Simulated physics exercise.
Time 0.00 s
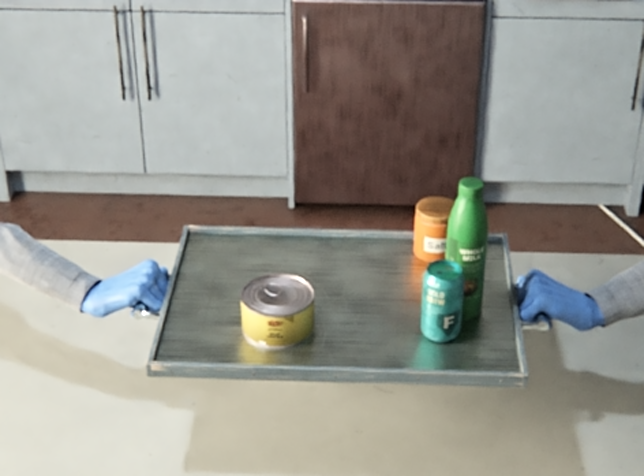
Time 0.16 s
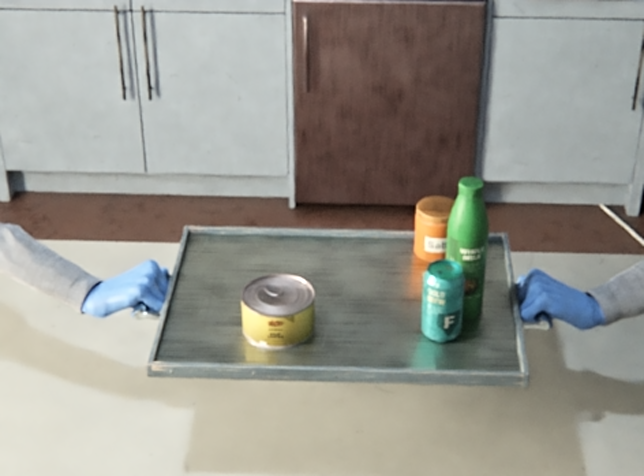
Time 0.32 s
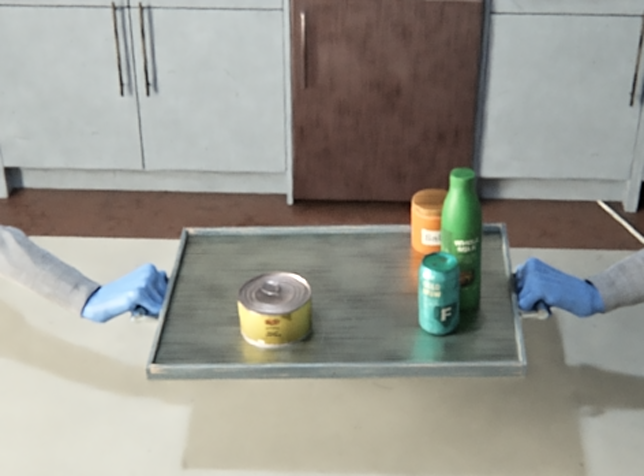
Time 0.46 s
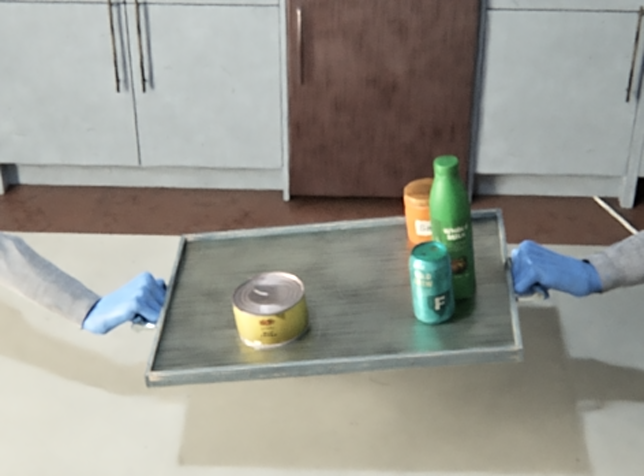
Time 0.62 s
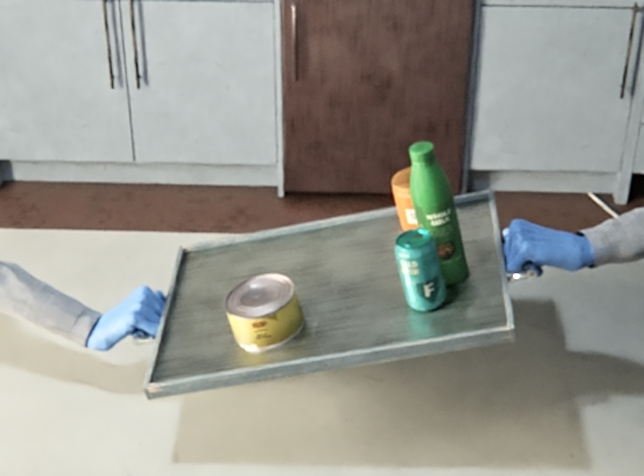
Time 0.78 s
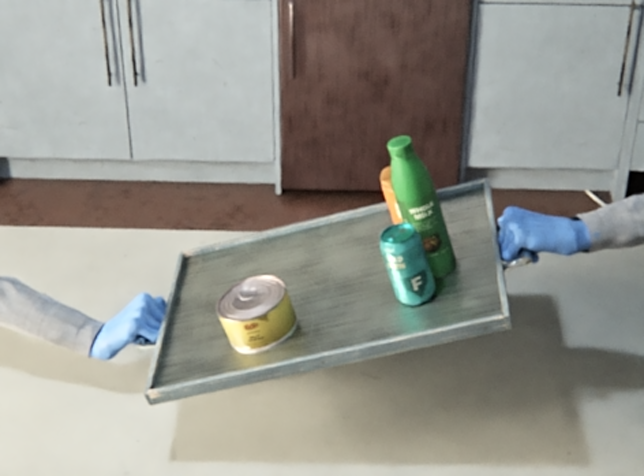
Two blue-gloved hands holding a level tray with a yellow tub, turquoise can, green bottle and orange jar, then tilting it left-side down.
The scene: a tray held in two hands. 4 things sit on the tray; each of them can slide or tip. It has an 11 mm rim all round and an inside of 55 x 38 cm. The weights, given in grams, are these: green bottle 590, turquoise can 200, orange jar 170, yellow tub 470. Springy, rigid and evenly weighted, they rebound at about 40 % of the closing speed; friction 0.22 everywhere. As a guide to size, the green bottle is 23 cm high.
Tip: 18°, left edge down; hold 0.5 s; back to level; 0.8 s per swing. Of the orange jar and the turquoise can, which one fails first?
The first of the two.
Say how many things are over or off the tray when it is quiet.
I make it 2.
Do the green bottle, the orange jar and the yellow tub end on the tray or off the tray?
Afterwards, the green bottle leaves its support, the orange jar leaves its support, and the yellow tub stays on its support.
After 1.28 s, tray tilted 18°, left edge down; turquoise can moved 20 cm near (285, 293); orange jar moved 20 cm near (302, 219); green bottle moved 22 cm.
After 1.68 s, tray tilted 14°, left edge down; green bottle now off the tray; orange jar 46° off its base near (174, 235); turquoise can moved 29 cm near (235, 302).
In the end (2.7 s), off the tray, green bottle and orange jar; not toppled but over 5 cm from the start, turquoise can and yellow tub. At the end, from the last picture's camera, orange jar near (136, 312), turquoise can near (241, 285). Orange jar went at 1.64 s; turquoise can was never lost.
